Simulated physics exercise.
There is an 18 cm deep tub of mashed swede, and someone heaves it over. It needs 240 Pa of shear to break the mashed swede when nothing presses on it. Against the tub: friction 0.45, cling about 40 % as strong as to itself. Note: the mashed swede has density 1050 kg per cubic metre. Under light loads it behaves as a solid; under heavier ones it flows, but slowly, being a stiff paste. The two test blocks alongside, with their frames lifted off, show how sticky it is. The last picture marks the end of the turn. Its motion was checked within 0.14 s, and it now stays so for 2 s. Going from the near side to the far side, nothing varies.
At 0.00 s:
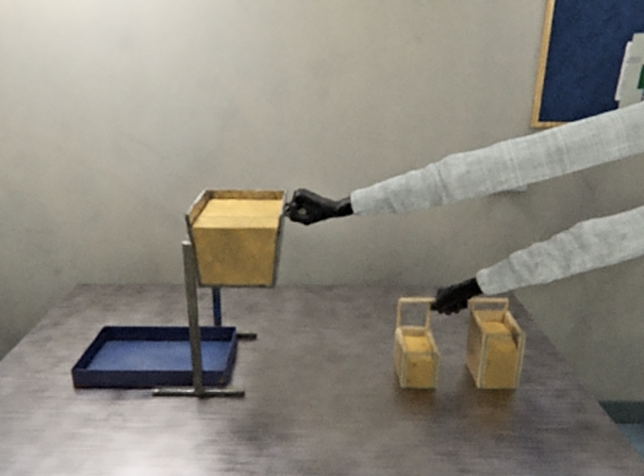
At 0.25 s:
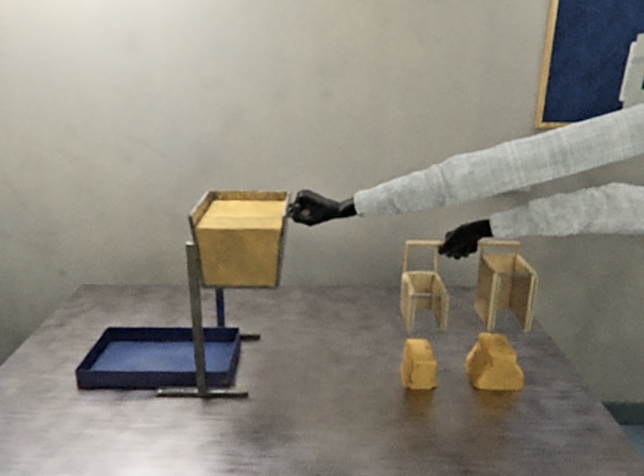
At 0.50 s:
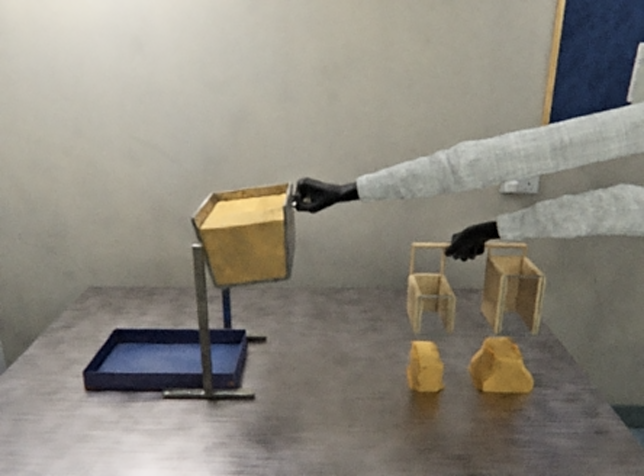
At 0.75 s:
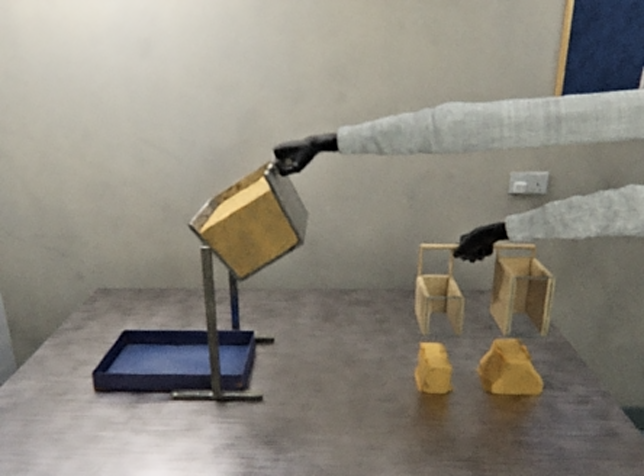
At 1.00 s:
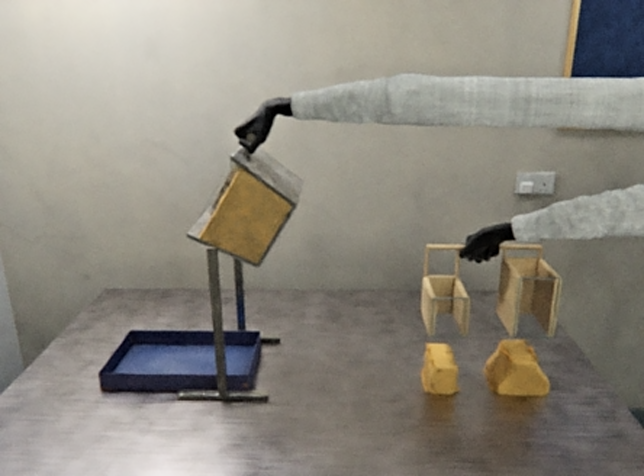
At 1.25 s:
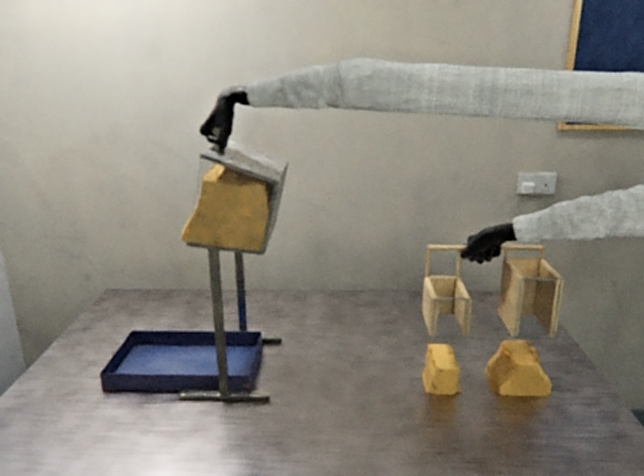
A grey tub of yellow-orange mash pivots on a metal stand above a blue tray, seen from the front across a dark table against a plain wall. At right, one black-gloved hand lifts open wooden moulds off two small yellow blocks, and the right one slumps. The other hand raises the tub's right side, tilting it steeply leftward as the mash shifts slightly and the camera drifts left.
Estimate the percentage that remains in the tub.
Something like 61 % remains.
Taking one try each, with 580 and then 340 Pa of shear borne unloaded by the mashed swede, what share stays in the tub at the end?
100 %, then 75 %.
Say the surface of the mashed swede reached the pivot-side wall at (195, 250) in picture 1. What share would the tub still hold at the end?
It would be close to 100 percent.
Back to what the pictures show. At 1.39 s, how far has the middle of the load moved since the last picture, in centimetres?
Something like 3 cm, give or take.
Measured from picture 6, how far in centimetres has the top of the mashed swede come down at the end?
Roughly 6 cm.
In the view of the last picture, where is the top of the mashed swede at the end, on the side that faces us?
Somewhere near (228, 204) in the last view.
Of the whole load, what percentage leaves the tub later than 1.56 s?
I reckon it's around 7 in a hundred.
After 1.39 s, the tub is at 77 degrees and holds 86 %.
After 1.56 s, the tub is at 77 degrees and holds 68 %.
After 1.73 s, the tub is at 77 degrees and holds 61 %.
After 1.90 s, the tub is at 77 degrees and holds 61 %.
After 3.25 s, the tub is at 77 degrees and holds 61 %.
